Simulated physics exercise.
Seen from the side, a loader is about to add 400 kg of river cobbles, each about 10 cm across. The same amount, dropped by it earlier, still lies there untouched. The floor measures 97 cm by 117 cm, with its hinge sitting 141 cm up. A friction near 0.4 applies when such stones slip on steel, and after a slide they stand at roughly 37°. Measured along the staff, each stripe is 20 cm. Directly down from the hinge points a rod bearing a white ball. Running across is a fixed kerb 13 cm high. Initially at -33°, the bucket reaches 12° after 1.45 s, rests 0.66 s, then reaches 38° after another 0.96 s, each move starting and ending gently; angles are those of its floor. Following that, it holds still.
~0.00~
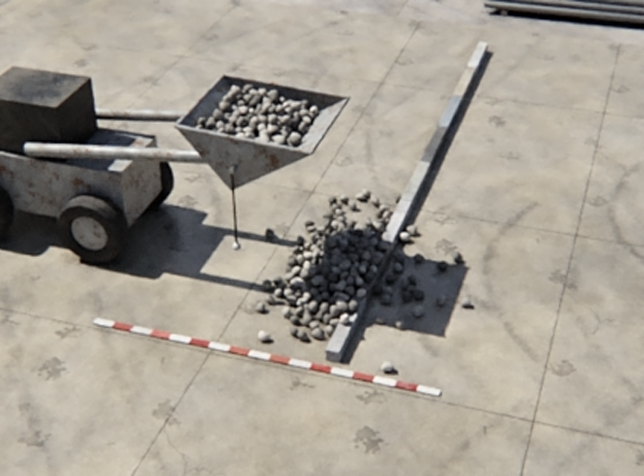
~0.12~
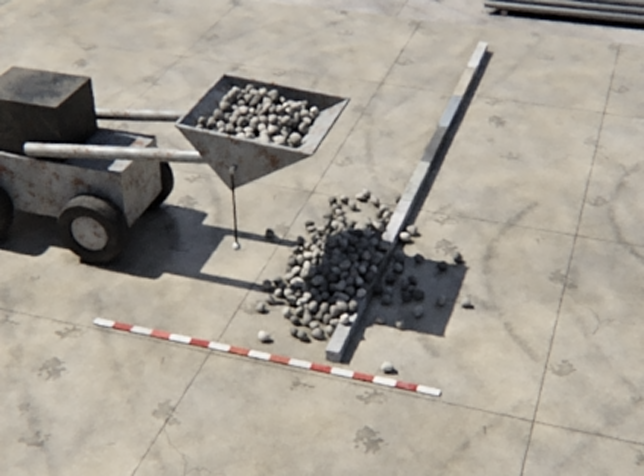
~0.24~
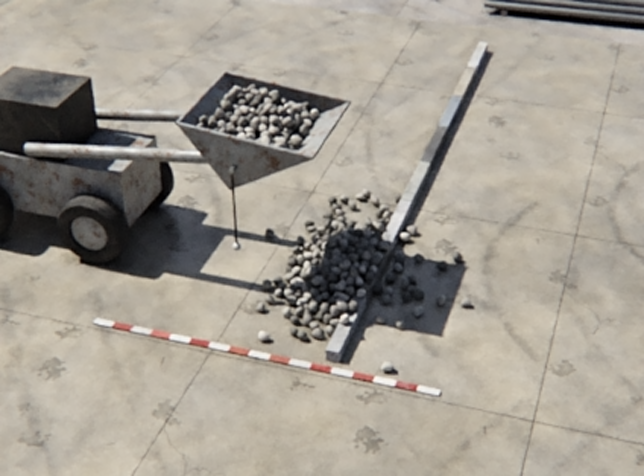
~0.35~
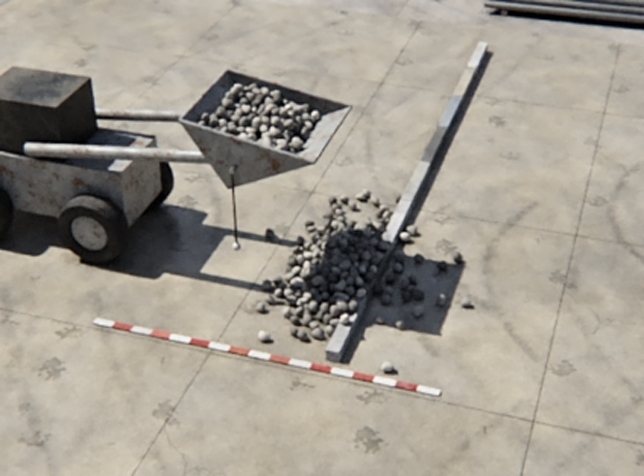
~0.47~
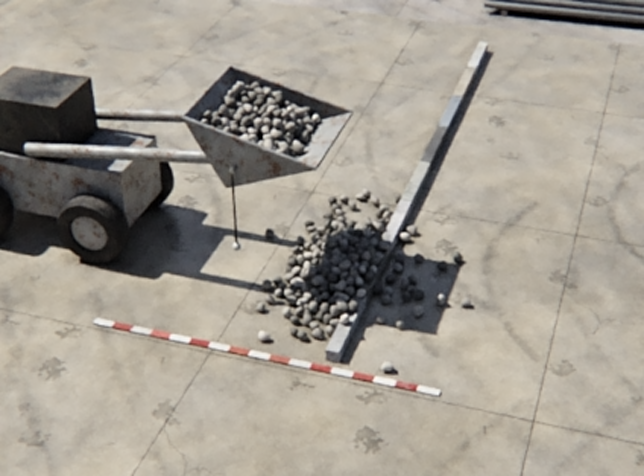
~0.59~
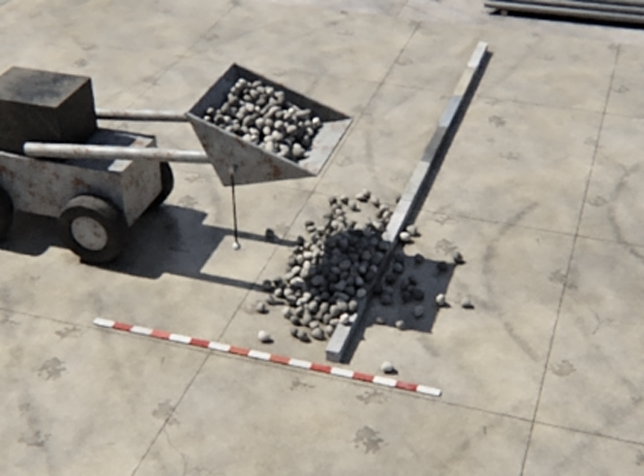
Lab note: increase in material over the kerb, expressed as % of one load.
Increase: 31 %.
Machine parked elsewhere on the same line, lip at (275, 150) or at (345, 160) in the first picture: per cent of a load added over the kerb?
Roughly 0 and 80 per cent, in that order.
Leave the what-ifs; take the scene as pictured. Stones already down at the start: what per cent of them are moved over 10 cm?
The answer is about 15 per cent.
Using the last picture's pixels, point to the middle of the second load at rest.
The centre sits about (353, 259).
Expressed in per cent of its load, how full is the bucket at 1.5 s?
About 100 per cent is held.
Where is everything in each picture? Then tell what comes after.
In the first frame, lip at (312, 153), floor tilted -33°, highest stones at (261, 102). The earlier load is highest near (342, 251), 27 cm above ground level, 93 % on this side of the kerb, 7 % over the kerb.
In the second frame, the bucket is at -32°, its lip at (312, 155); the top of the load is at (265, 103); the stones move at 0.1 m/s on average.
In the third frame, lip at (313, 158), floor tilted -30°, highest stones at (260, 103); the stones move at 0.1 m/s on average.
In the fourth frame, the bucket is at -26°, its lip at (315, 163); the top of the load is at (249, 97); the stones move at 0.1 m/s on average.
In the fifth frame, lip at (316, 169), floor tilted -22°, highest stones at (244, 95); the stones move at 0.2 m/s on average.
In the sixth frame, the bucket is at -17°, its lip at (317, 176); the top of the load is at (239, 94); the stones move at 0.2 m/s on average.
After 1.1 s the floor is at 5°; in per cent of one load, 100 in the bucket, 93 on this side of the kerb, 7 over the kerb; the foremost stones are at (430, 301).
After 1.5 s the floor is at 12°; in per cent of one load, 99 in the bucket, 93 on this side of the kerb, 7 over the kerb; the foremost stones are at (430, 301).
After 3.5 s the floor is at 38°; in per cent of one load, 0 in the bucket, 172 on this side of the kerb, 28 over the kerb; the foremost stones are at (467, 287).
After 6.3 s the floor is at 38°; in per cent of one load, 0 in the bucket, 162 on this side of the kerb, 38 over the kerb; the foremost stones are at (474, 286). Net gain over the kerb, 31.
